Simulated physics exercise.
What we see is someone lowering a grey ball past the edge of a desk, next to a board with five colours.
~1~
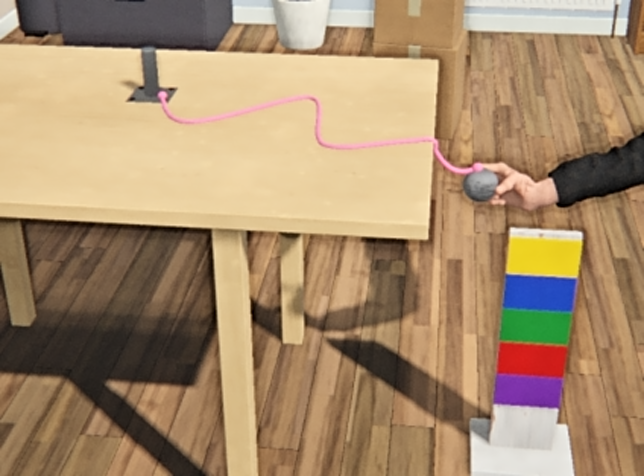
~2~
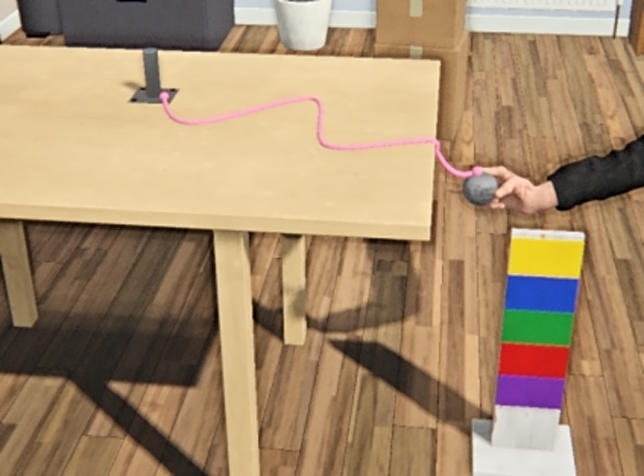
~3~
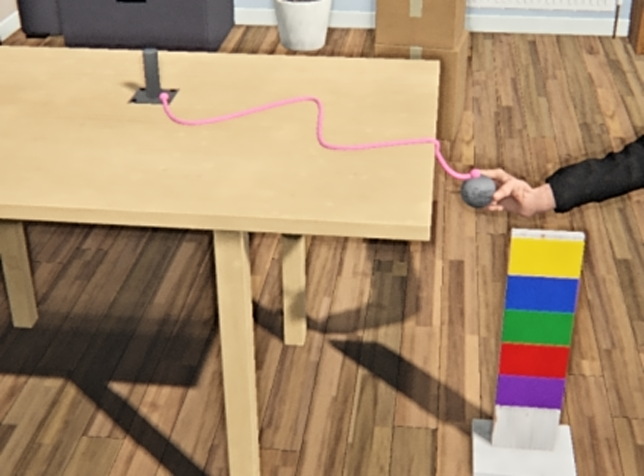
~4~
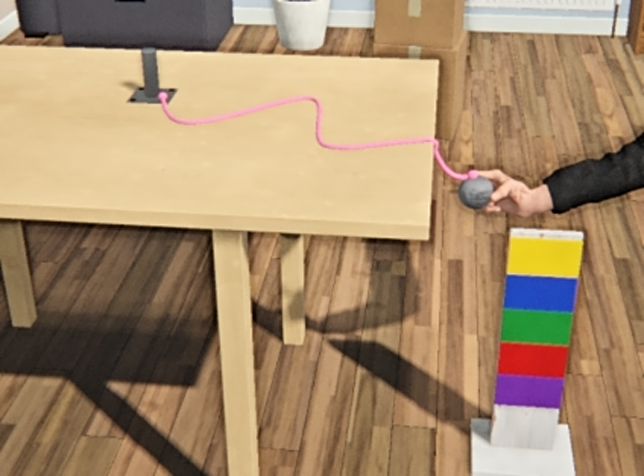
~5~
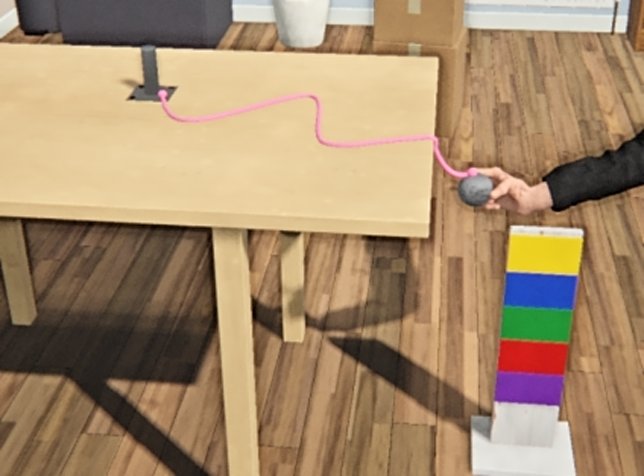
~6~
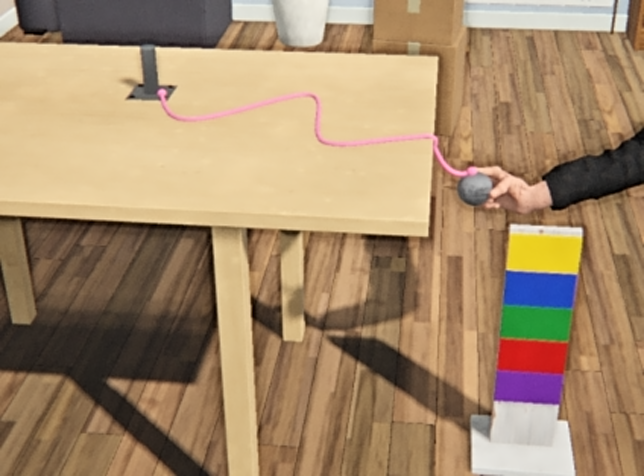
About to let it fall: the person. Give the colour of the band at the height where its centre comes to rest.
The band is red.
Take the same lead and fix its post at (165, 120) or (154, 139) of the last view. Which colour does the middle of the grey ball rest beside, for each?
Going case by case, it's purple and then purple.
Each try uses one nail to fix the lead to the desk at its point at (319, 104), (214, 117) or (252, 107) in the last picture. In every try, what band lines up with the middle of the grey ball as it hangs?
Blue, green, green.
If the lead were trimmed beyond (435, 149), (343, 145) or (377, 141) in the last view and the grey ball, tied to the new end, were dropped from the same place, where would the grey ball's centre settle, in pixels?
Case by case: Close to (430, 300), (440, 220) and (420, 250).
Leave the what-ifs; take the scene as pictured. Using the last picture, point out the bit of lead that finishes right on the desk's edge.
It's the piece you see at (318, 119).
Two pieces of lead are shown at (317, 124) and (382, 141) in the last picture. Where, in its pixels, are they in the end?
About (434, 142), and the other about (427, 228).
Soon after, ball near (406, 334); level with red.
After that, ball near (438, 340); level with red.
In the end, ball near (421, 333); level with red. The red one.
